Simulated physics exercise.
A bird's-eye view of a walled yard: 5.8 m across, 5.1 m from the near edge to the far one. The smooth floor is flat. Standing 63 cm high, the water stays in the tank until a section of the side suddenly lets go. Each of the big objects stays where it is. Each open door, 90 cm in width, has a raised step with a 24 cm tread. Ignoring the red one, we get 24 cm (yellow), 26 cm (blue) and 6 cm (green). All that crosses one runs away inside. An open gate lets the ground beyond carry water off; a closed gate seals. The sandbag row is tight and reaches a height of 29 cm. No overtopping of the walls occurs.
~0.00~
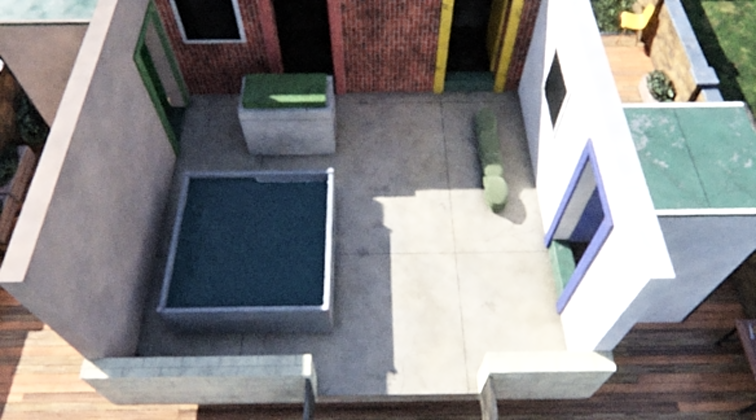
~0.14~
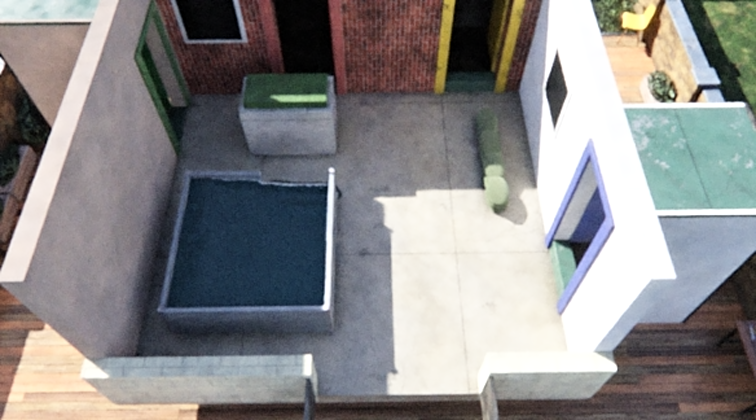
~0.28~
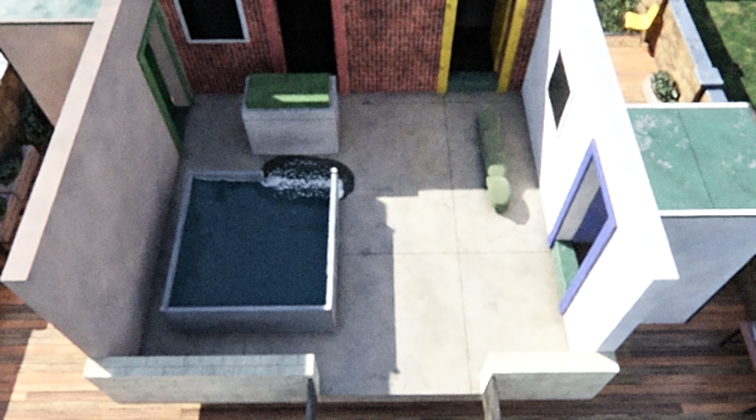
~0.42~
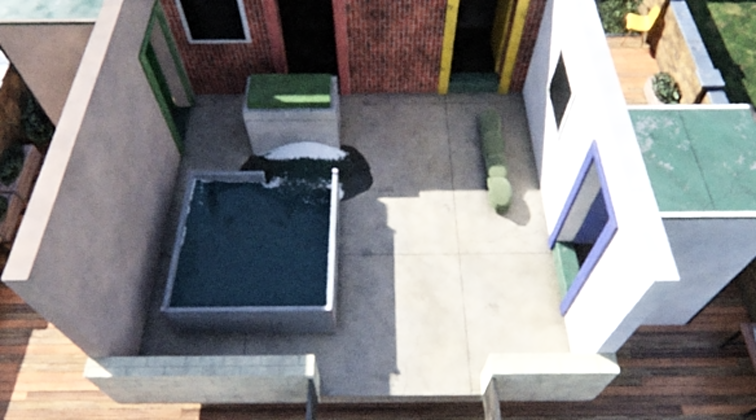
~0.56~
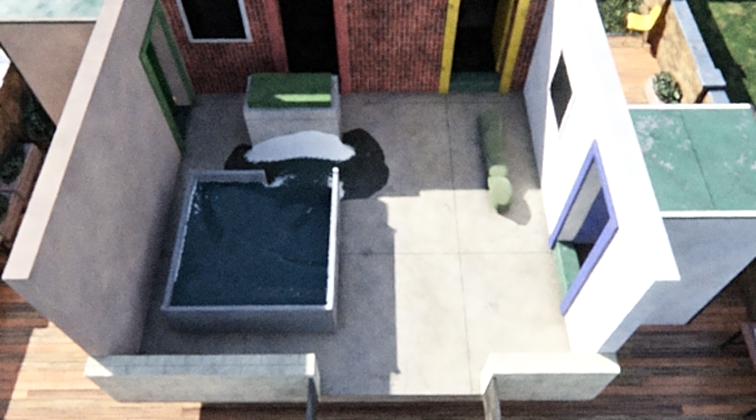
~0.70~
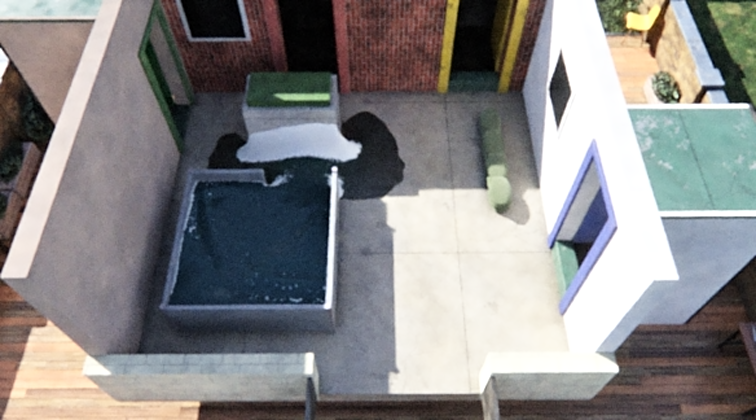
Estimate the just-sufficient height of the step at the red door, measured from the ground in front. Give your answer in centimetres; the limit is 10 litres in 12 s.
I would say 10 cm.
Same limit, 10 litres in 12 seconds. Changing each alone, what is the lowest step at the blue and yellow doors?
Some 8.5 cm for blue, some 18 cm for yellow.
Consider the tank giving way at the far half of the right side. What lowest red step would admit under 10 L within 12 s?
That way, roughly 6.0 cm.
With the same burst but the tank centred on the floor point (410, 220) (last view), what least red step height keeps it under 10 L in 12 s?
New minimum height: Approx. 8.0 cm.
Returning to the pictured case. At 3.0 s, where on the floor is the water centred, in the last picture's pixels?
Centre of mass: About (304, 212) px.
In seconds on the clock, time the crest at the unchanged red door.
It peaks at about 7.0 s.
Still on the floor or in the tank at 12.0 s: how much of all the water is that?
Something near 80 out of a hundred parts.
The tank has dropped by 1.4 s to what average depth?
About 46 cm.
After 1.4 s water covers 30 % of the floor, deepest (52 cm) near (313, 158); it has not reached the red door.
After 3.0 s water covers 60 % of the floor, deepest (31 cm) near (302, 158); 2 cm at the red door, 0 litres in over its 22 cm step.
After 12.0 s water covers 95 % of the floor, deepest (12 cm) near (522, 93); 8 cm at the red door, 0 litres in over its 22 cm step.
At the red door as built, the water arrived by 2.7 s and peaked near 13 cm at 7.0 s.
Run again over the same 12 s with other heights there, 33 litres in over 8 cm, 5 litres over 11 cm. The limit of 10 litres is kept from about 10 cm up.
